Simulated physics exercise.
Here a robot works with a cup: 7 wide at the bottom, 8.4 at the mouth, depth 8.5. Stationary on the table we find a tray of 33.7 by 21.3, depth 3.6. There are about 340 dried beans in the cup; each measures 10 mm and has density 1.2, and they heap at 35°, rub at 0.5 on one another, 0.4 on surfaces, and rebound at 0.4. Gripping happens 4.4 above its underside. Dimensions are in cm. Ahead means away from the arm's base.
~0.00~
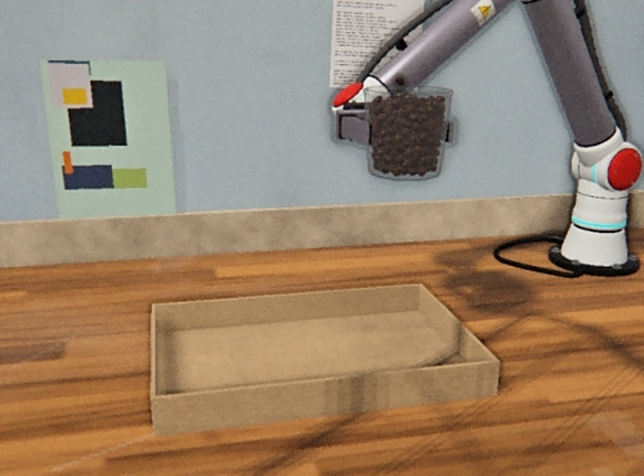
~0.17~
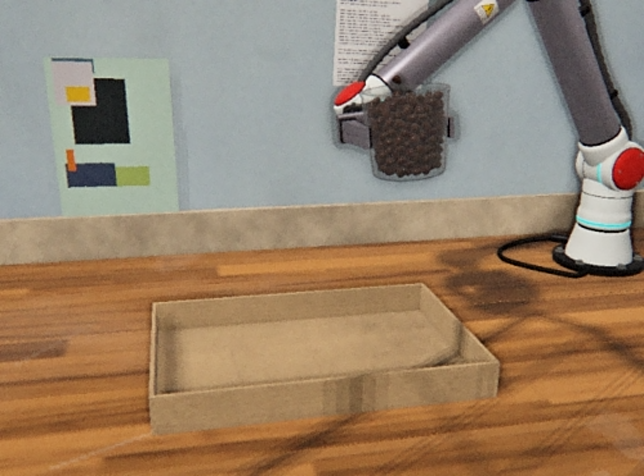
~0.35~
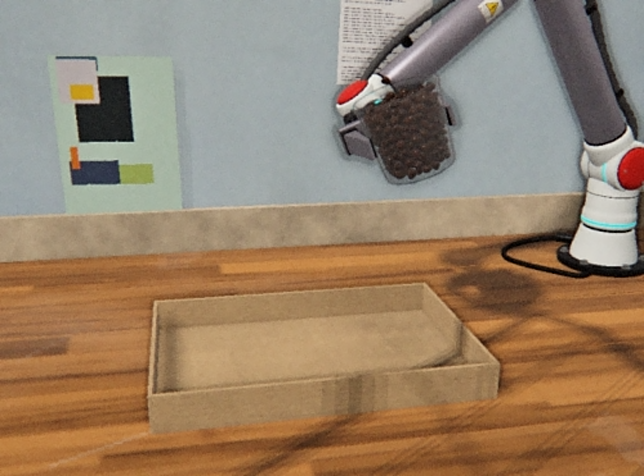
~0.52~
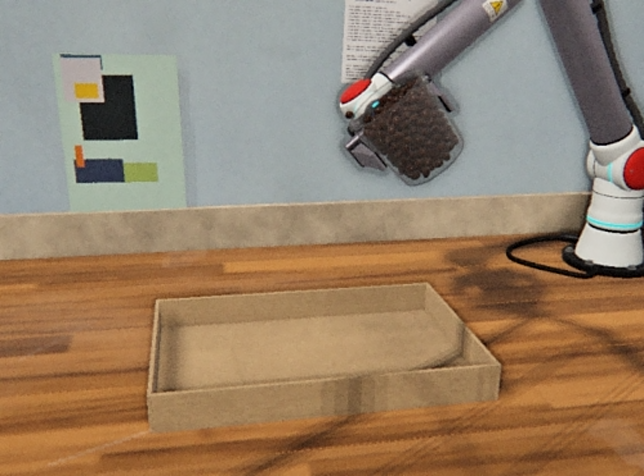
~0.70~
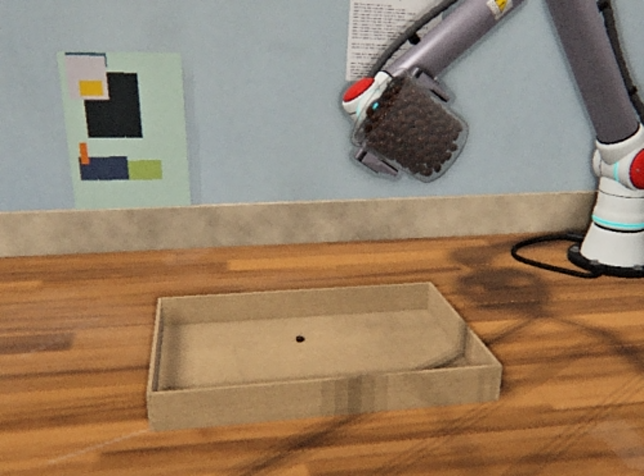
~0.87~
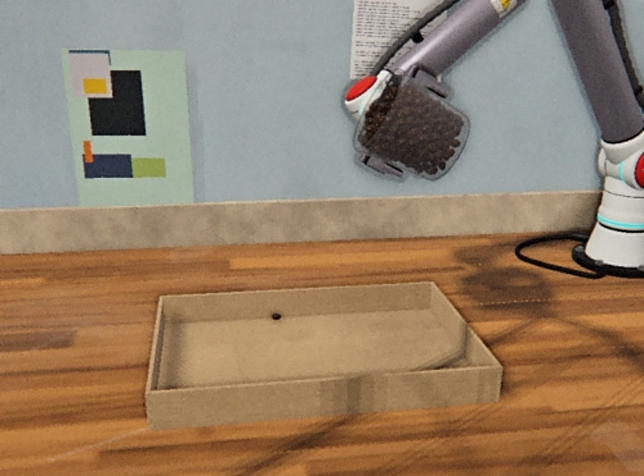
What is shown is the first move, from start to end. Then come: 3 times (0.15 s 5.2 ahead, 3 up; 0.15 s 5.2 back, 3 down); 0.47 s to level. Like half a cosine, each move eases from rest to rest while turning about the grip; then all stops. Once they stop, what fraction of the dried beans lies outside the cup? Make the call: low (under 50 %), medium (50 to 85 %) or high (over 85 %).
My call: Medium.
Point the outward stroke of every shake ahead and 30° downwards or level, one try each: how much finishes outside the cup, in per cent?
Try one gives about 30 in a hundred, try two about 55 in a hundred.
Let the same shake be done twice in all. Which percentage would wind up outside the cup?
Estimate: Around 65 %.
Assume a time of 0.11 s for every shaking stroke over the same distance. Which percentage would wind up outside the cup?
Estimate: Near 100 per cent.
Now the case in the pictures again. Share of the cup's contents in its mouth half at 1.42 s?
Roughly 75 per cent.
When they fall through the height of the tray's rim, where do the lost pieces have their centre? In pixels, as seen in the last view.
Their middle sits near (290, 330).
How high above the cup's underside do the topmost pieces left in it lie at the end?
Around 6.0 cm above the underside.
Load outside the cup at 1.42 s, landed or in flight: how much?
Share gone: Around 55 %.
By 1.42 s, tilted 62° forward, highest piece 28 above the table; 162 in the cup, 153 in the tray, 27 in flight or on a rim.
By 1.97 s, tilted 39° forward, highest piece 26 above the table; 251 in the tray, 90 in the cup, 1 in flight or on a rim.
By 2.44 s, level, highest piece 27 above the table; 252 in the tray, 90 in the cup.
By 3.49 s, level, highest piece 27 above the table; 252 in the tray, 90 in the cup.
Final count, 252 in the tray, 90 in the cup. That is 74 % outside the cup.
